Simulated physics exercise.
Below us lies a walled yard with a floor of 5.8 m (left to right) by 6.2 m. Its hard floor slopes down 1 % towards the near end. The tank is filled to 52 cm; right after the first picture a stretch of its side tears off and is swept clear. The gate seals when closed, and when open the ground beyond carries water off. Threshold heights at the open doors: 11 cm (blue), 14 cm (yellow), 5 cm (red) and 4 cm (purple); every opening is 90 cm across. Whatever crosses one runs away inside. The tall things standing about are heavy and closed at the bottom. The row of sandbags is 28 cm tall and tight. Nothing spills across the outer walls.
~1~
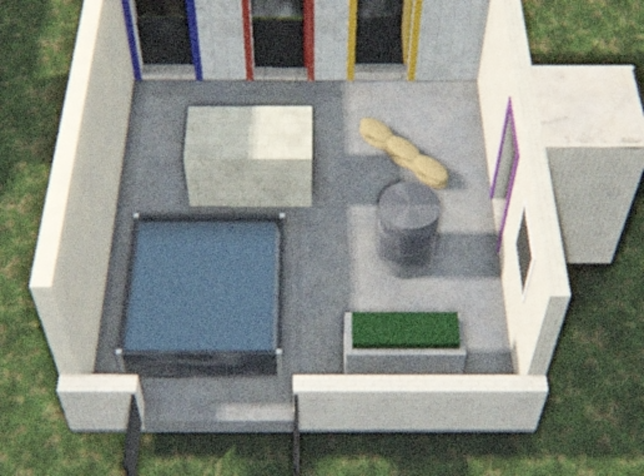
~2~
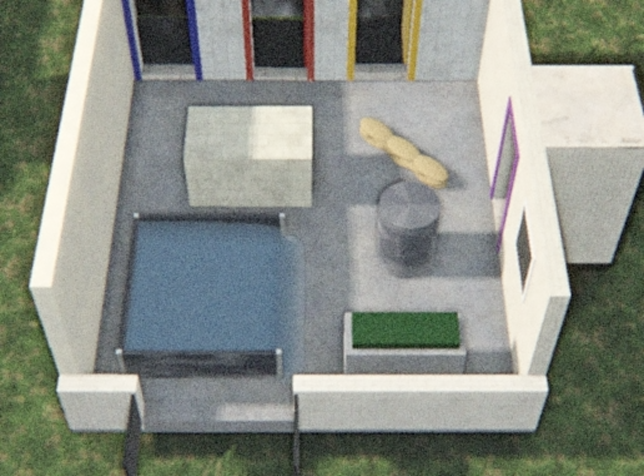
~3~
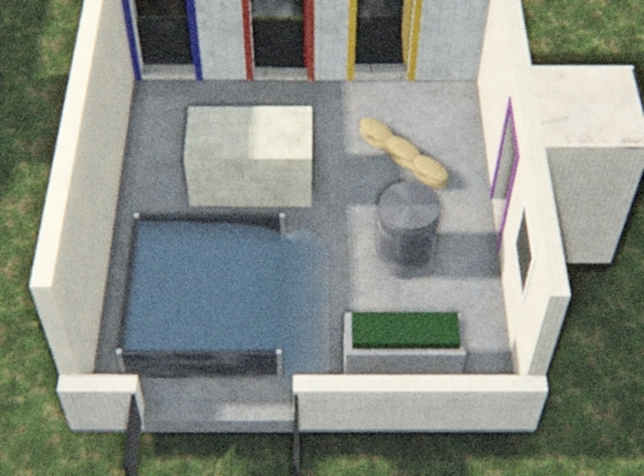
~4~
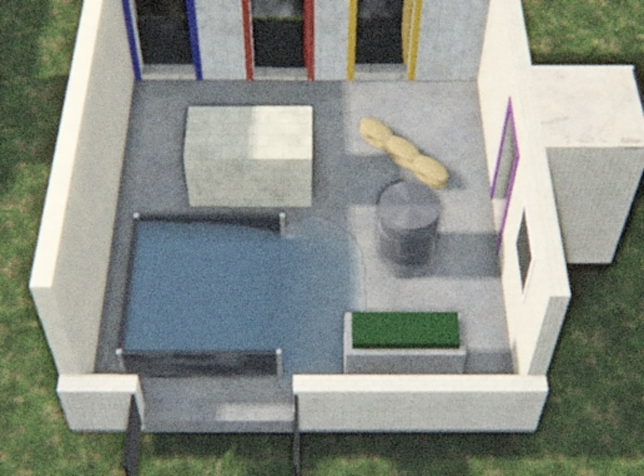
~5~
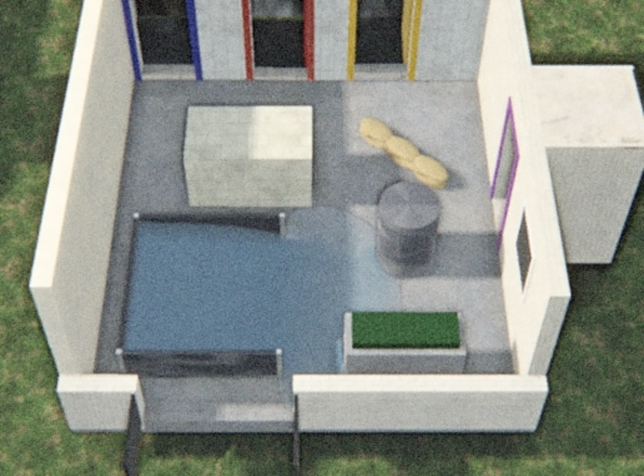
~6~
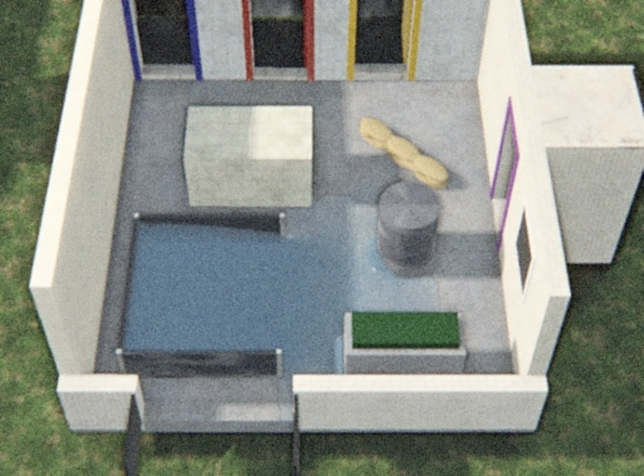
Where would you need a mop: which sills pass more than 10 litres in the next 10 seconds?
The water let in: At the blue door it keeps below the limit; at the yellow door it keeps below the limit; at the red door it goes over the limit; at the purple door it passes the limit.
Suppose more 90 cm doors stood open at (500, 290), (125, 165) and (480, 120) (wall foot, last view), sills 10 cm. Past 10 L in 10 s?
In turn: Past it, below, under.
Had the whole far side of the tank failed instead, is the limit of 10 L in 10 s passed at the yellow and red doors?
Then: Yellow not over, red not over.
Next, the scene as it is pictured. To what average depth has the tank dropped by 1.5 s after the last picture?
Some 18 cm.
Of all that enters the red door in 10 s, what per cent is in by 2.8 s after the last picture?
Some 0 per cent by then.
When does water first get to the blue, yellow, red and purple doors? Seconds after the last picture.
Blue 3.8 s, yellow 3.4 s, red 2.6 s, purple 1.1 s.
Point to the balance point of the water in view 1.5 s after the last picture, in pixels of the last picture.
At about (322, 306).
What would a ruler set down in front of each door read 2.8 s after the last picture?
Depths in cm: Blue 0, yellow 0, red 3, purple 9.
Then, 0.7 s after the last picture water covers 30 % of the floor and is deepest (34 cm) near (332, 358); blue door not reached, yellow door not reached, red door not reached, purple door not reached.
Then, 1.5 s after the last picture water covers 40 % of the floor and is deepest (40 cm) near (505, 393); blue door not reached, yellow door not reached, red door not reached, purple door 7 cm at the sill, 0 L in.
Then, 2.8 s after the last picture water covers 65 % of the floor and is deepest (32 cm) near (413, 404); blue door not reached, yellow door not reached, red door 3 cm at the sill, 0 L in, purple door 9 cm at the sill, 9 L in.
Then, 5.3 s after the last picture water covers 85 % of the floor and is deepest (14 cm) near (495, 304); blue door 3 cm at the sill, 0 L in, yellow door 9 cm at the sill, 0 L in, red door 9 cm at the sill, 11 L in, purple door 7 cm at the sill, 40 L in.
Then, 9.3 s after the last picture water covers 95 % of the floor and is deepest (14 cm) near (174, 234); blue door 8 cm at the sill, 0 L in, yellow door 5 cm at the sill, 0 L in, red door 4 cm at the sill, 22 L in, purple door 6 cm at the sill, 73 L in.
